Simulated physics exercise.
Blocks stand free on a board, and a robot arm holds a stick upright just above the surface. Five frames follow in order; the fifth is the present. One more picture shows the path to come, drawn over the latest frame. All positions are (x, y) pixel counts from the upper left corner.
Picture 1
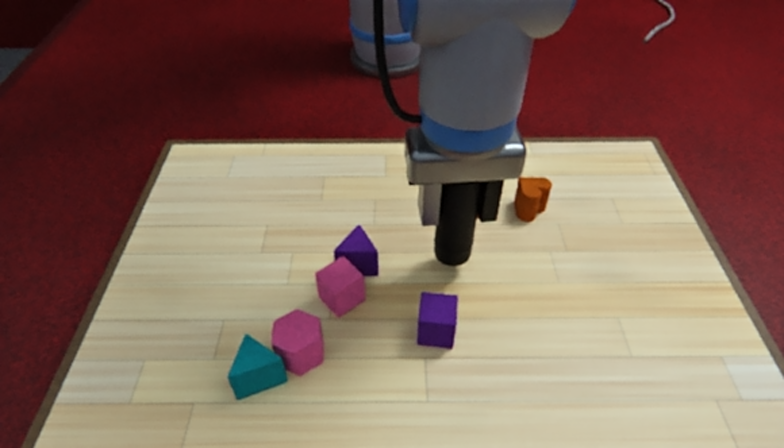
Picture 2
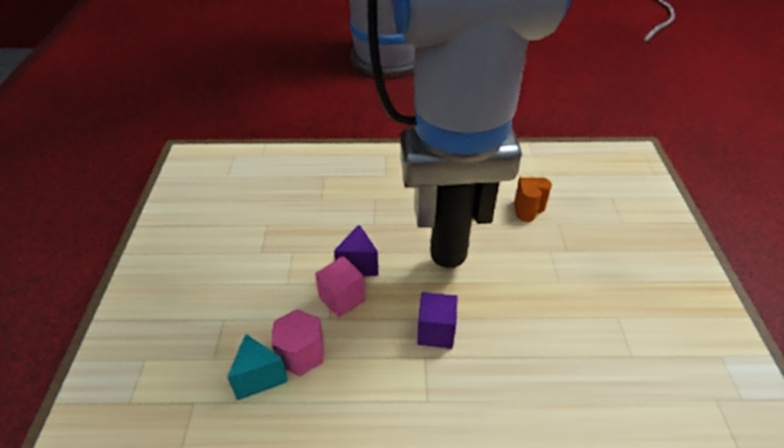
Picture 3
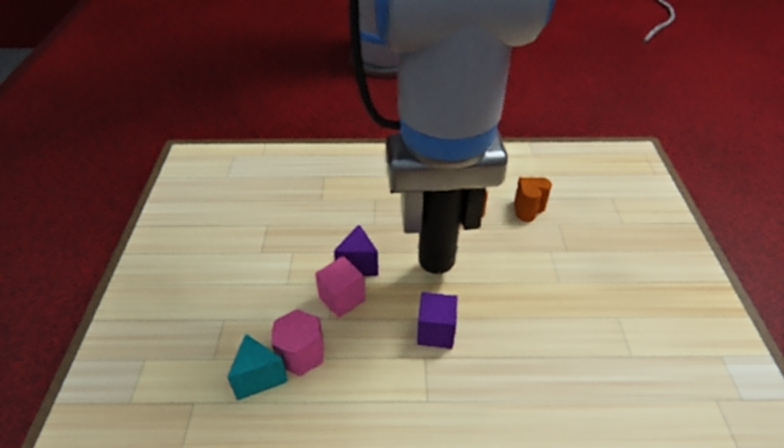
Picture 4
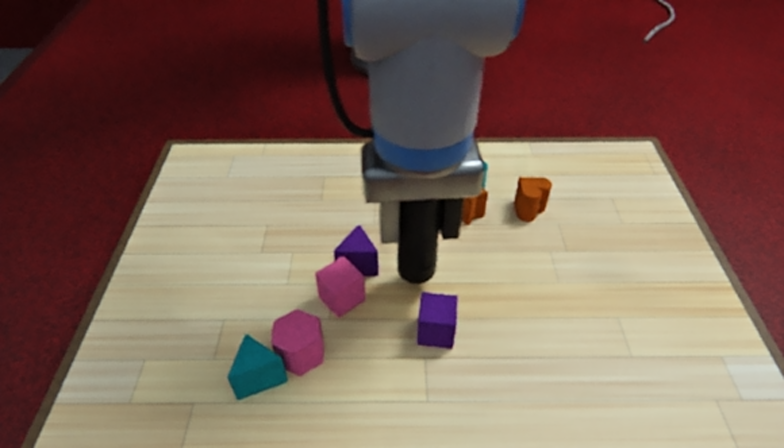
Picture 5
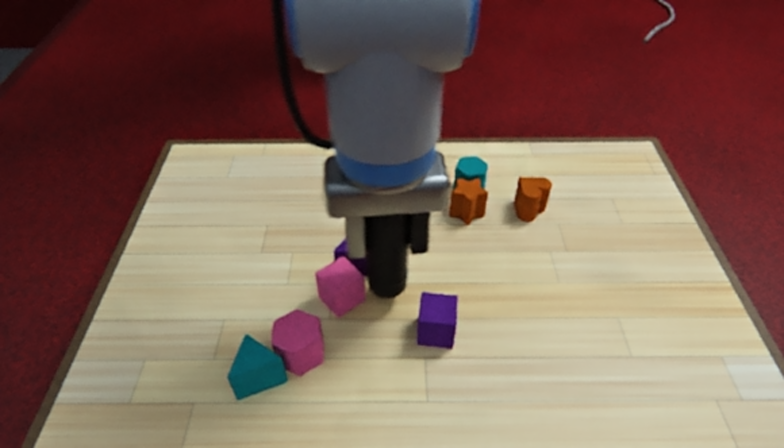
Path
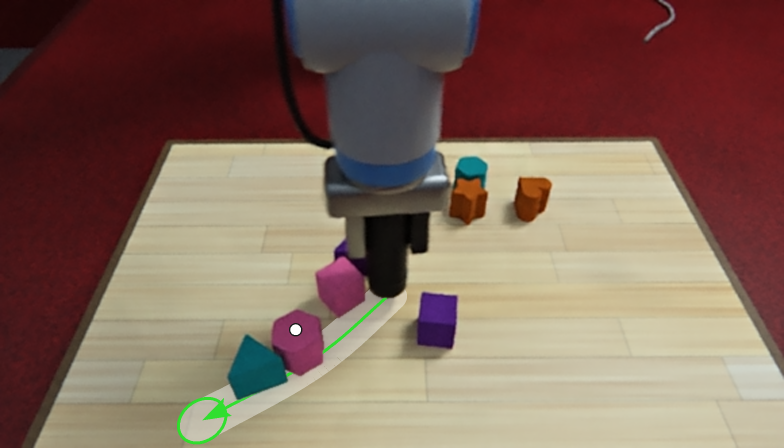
Robot arm moving a black stick left and toward the viewer, between a purple cube and pink blocks on a wooden board.
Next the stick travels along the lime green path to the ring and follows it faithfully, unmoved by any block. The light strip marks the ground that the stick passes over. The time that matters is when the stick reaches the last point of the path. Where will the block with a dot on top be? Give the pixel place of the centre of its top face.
The block with a dot on top ends near (140, 394).
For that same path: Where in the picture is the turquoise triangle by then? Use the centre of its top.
By then it is at (95, 398).
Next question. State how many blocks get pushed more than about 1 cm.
It's going to be three or more.
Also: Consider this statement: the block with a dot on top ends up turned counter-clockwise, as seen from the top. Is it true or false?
That is false.
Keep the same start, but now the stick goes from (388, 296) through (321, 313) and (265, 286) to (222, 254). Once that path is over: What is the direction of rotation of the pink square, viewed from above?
In a top view, it turns clockwise.
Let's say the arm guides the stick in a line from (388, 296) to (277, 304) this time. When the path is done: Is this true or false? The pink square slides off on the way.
That statement is not accurate.
Path on the board, from (388, 296) by way of (310, 361) to (202, 420); the dot is on the pink hexagon.
What follows on the original path. One third of the way, stick (337, 328); pink hexagon (290, 333); pink square (320, 282), turned 70° clockwise.
Two thirds of the way, stick (273, 370); turquoise triangle (175, 387), turned 15° clockwise; pink hexagon (217, 367), turned 25° clockwise; pink square (320, 282), turned 70° clockwise.
At the end, stick (196, 409); turquoise triangle (95, 398), turned 45° clockwise; pink hexagon (140, 394), turned 55° clockwise; pink square (320, 282), turned 70° clockwise; purple triangle in place.
